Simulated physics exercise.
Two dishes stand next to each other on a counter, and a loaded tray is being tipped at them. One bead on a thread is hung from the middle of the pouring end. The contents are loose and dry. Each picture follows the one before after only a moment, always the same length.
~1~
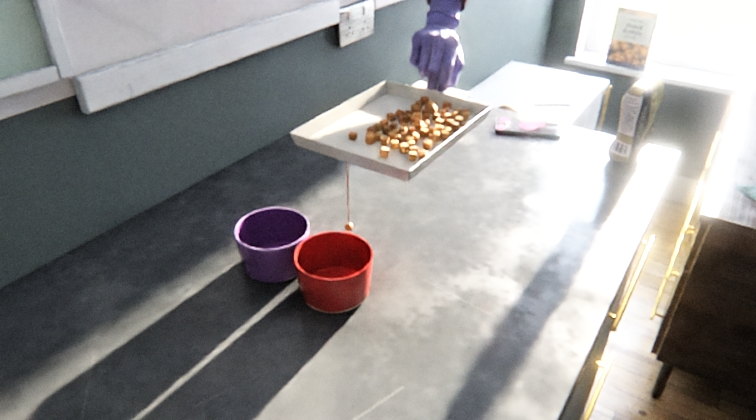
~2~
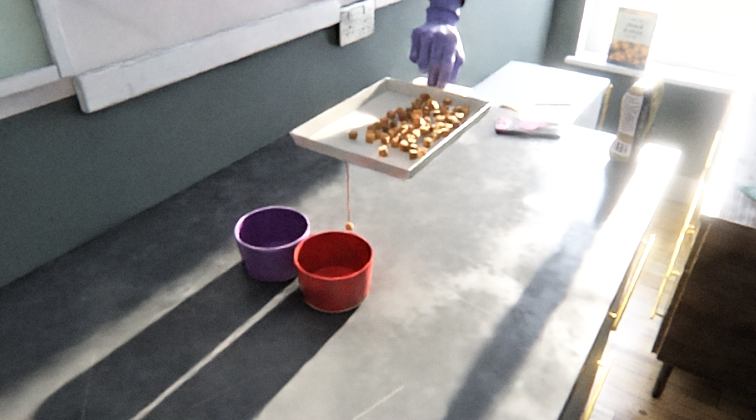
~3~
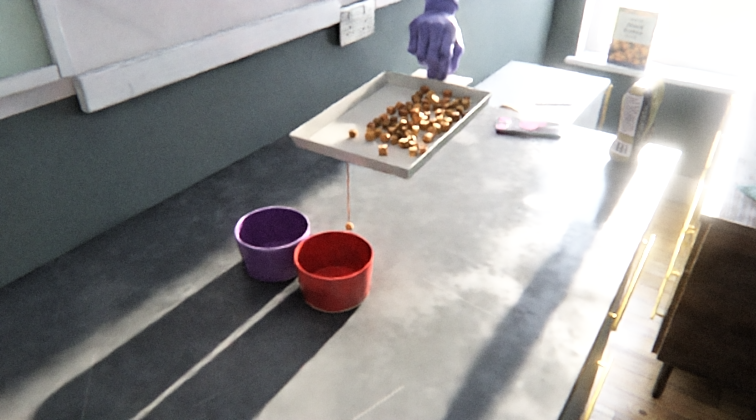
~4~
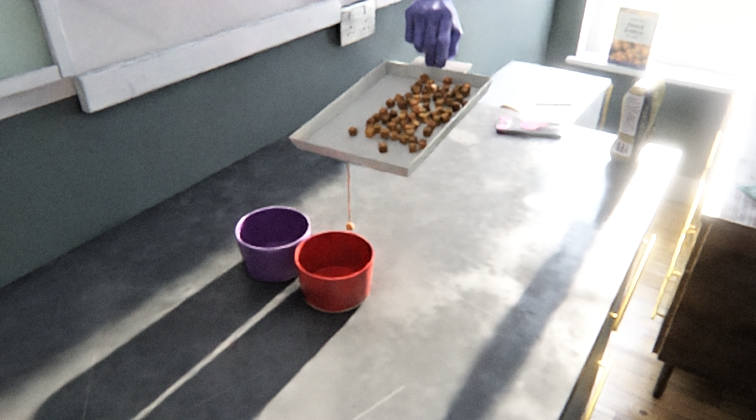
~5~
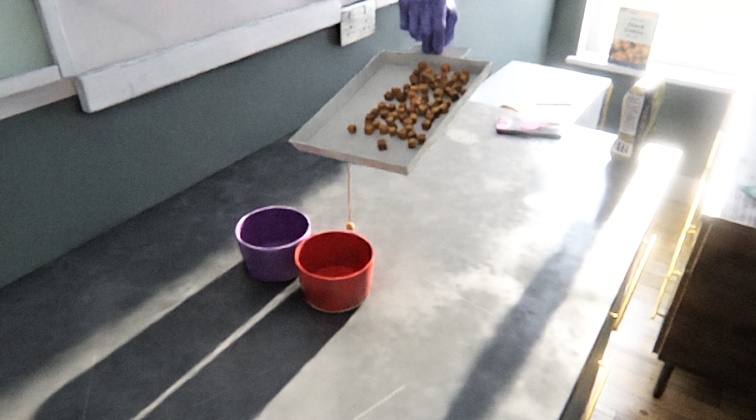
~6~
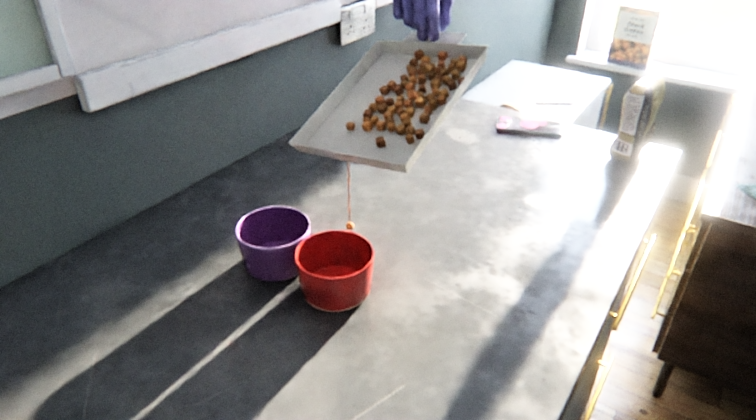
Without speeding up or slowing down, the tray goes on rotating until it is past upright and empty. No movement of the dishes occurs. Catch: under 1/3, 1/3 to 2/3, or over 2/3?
Tops two thirds.
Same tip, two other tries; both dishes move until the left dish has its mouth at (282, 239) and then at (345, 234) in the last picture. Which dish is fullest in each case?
Going by the two tries in order: The left-placed dish, then the left-placed dish.
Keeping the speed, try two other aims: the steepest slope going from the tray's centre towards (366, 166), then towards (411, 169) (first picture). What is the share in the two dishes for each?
In order, some 30 % and some 0 %.
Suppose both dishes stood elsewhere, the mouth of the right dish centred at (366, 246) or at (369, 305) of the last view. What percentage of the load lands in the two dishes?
70 and 10 %.
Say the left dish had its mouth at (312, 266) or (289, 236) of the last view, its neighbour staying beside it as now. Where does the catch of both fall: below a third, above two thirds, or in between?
Position 1 - under a third; position 2 - above two thirds.
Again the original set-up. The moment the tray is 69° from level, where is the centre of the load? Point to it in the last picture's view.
Look close to (325, 142) in the last picture.
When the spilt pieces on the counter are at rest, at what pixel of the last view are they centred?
Once everything settles, the pieces are centred near (329, 251).
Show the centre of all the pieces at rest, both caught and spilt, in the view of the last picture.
I'd place the middle at about (290, 264).
Soon after the last picture, tray tipped steeply; most on the tray; a stray few in the left dish; a small part in the air.
A little later, tray tipped past a quarter turn; about half on the tray; a small part in the right dish; about a quarter in the left dish; a stray few outside both; a small part in the air.
Later still, tray tipped past a quarter turn; about a third in the right dish; about half in the left dish; about a quarter outside both.
At rest, tray tipped past a quarter turn; about a third in the right dish; about half in the left dish; about a quarter outside both.
